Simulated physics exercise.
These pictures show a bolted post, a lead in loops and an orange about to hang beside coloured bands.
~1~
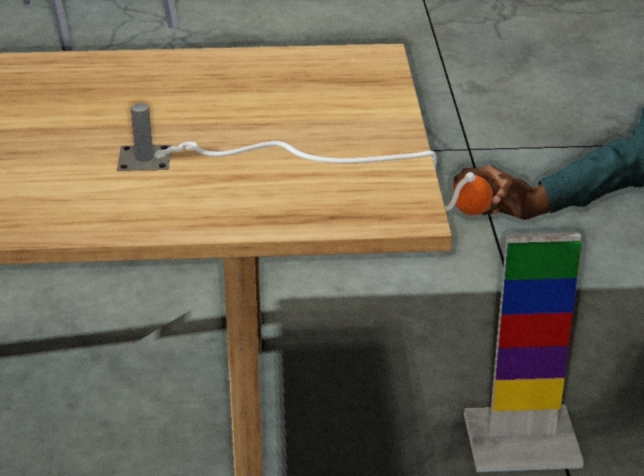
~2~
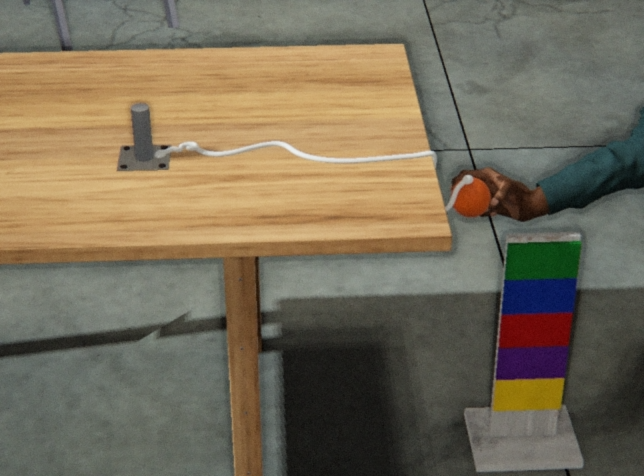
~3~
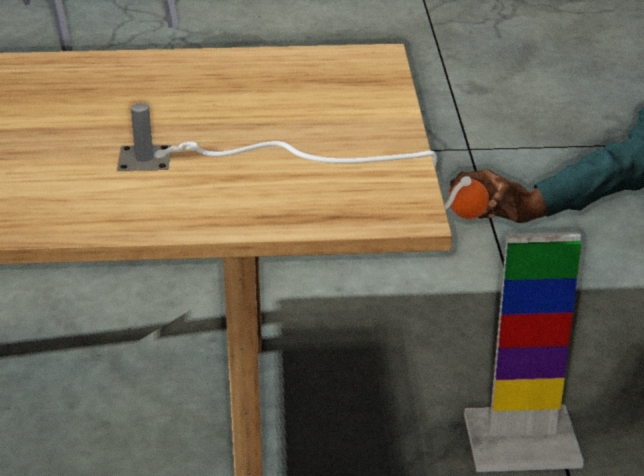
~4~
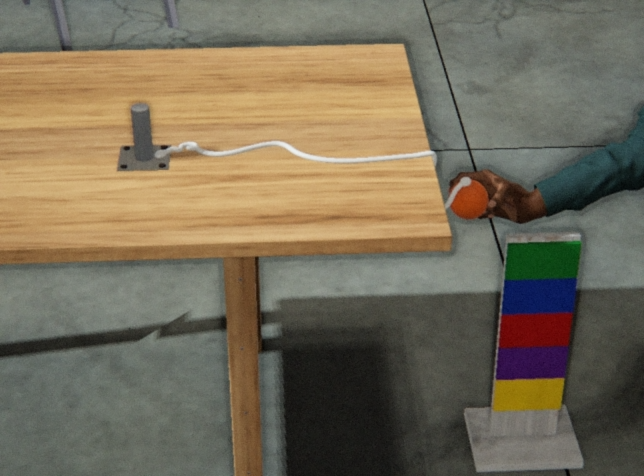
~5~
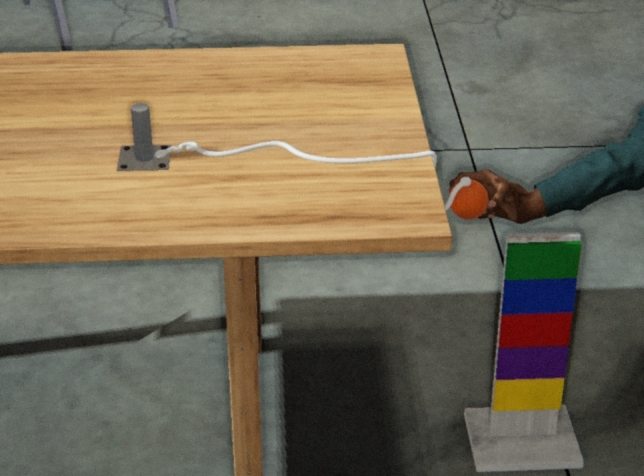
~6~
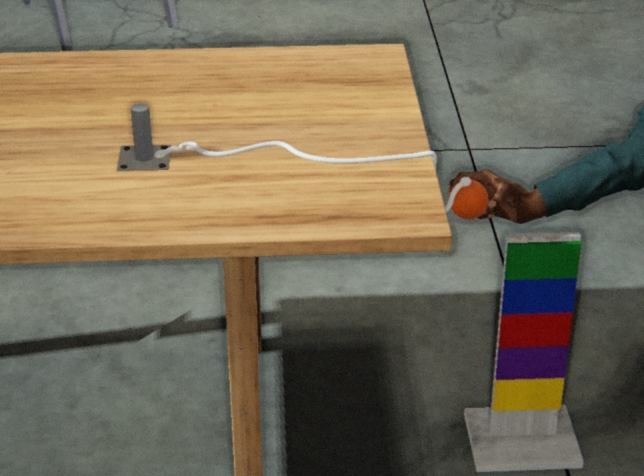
A hand holding an orange ball on a white cord shifts slightly left beside a wooden table, then keeps nearly still.
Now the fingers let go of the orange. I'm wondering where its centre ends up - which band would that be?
That would be the blue band.
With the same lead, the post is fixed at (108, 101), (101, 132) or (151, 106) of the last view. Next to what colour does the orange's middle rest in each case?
Green; green; blue.
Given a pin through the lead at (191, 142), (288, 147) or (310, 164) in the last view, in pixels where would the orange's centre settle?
(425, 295), (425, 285), (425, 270).
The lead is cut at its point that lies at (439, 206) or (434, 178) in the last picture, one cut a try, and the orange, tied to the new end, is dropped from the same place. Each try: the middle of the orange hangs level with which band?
Per try - 1: Green; 2: None, it hangs higher.
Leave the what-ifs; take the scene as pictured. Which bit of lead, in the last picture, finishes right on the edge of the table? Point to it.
Location: About (381, 159).
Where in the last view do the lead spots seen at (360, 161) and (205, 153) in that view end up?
At (411, 141), then (242, 151).
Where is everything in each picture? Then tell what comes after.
The first frame shows orange (473, 195); green (543, 262); blue (540, 298); red (536, 331); purple (532, 364); yellow (529, 396).
The second frame shows orange (471, 198); lead through (189, 145) (239, 151) (304, 156) (388, 159) (435, 186).
The third frame shows orange (469, 199).
The fourth frame shows orange (468, 199); lead through (189, 145) (239, 151) (304, 156) (388, 159) (433, 185).
The fifth frame shows orange (468, 199).
The sixth frame shows orange (468, 199); lead through (189, 145) (239, 151) (304, 156) (388, 159) (435, 186).
Soon after, orange near (442, 290); level with blue.
After that, orange near (407, 301); level with blue.
In the end, orange near (424, 302); level with blue. Its centre hangs level with the blue band.
